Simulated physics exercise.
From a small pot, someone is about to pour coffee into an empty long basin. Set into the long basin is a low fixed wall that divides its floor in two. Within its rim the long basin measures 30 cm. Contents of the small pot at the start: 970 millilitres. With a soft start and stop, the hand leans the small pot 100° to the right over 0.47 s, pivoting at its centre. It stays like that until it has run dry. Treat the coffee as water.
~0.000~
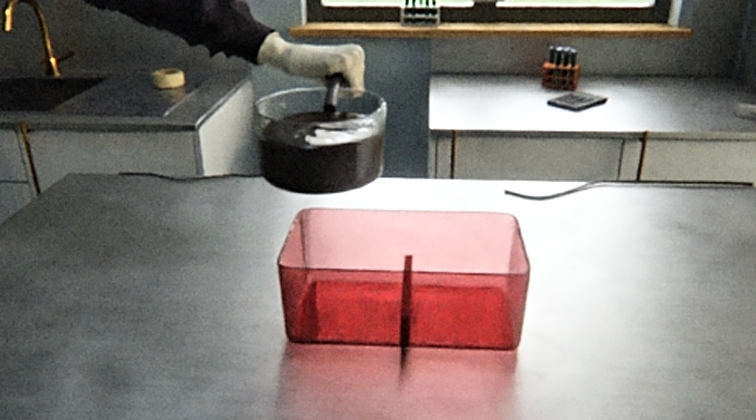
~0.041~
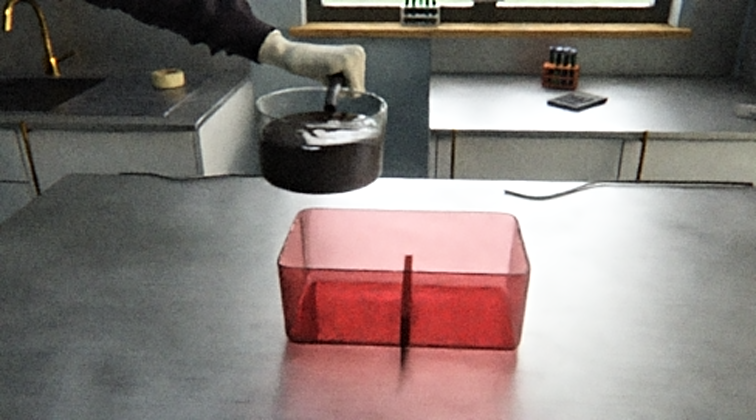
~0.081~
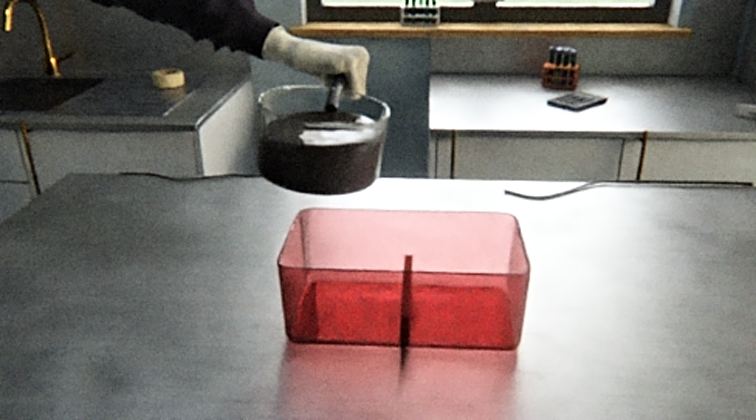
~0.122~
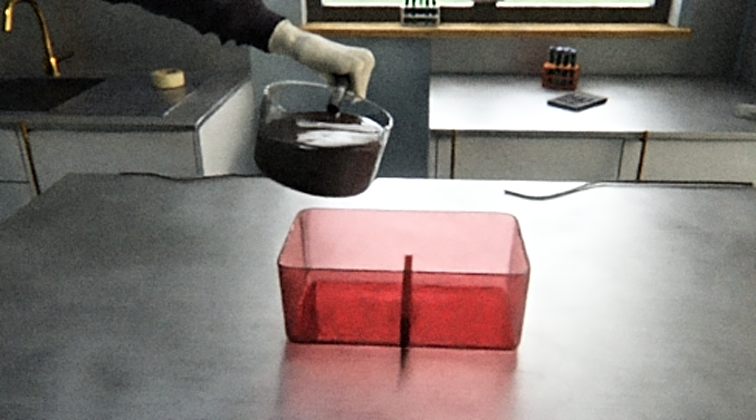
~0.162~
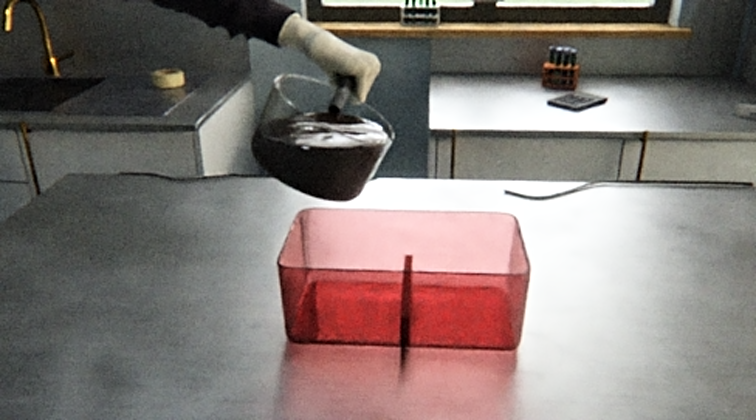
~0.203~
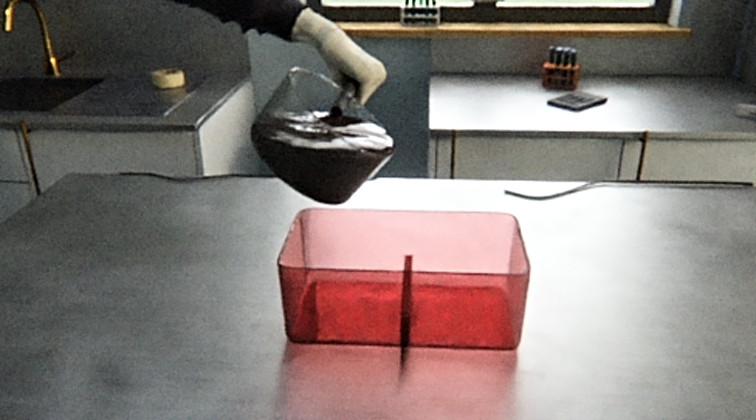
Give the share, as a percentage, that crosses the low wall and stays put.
Around 61 %.
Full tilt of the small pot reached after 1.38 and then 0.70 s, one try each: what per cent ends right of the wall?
80 then 70 %.
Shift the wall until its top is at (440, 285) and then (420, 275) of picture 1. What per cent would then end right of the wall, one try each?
I'd say 10 percent on the first go, 30 percent on the next.
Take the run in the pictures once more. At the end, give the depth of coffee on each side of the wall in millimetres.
14 mm left, 26 mm right.
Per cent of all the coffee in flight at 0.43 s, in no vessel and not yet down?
About 40 per cent.
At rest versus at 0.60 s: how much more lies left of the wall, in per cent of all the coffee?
Some 22 per cent.
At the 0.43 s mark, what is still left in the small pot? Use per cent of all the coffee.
Around 34 percent.
After 0.43 s the tilt is 98° and 34 per cent is still to pour, 2 is left of the wall and 24 right of it.
After 0.60 s the tilt is 100° and 11 per cent is still to pour, 15 is left of the wall and 64 right of it.
After 0.78 s the tilt is 100° and 3 per cent is still to pour, 25 is left of the wall and 61 right of it.
After 0.97 s the tilt is 100° and 1 per cent is still to pour, 33 is left of the wall and 63 right of it.
In the end 36 per cent lies left of the wall, 61 right of it and 3 outside.
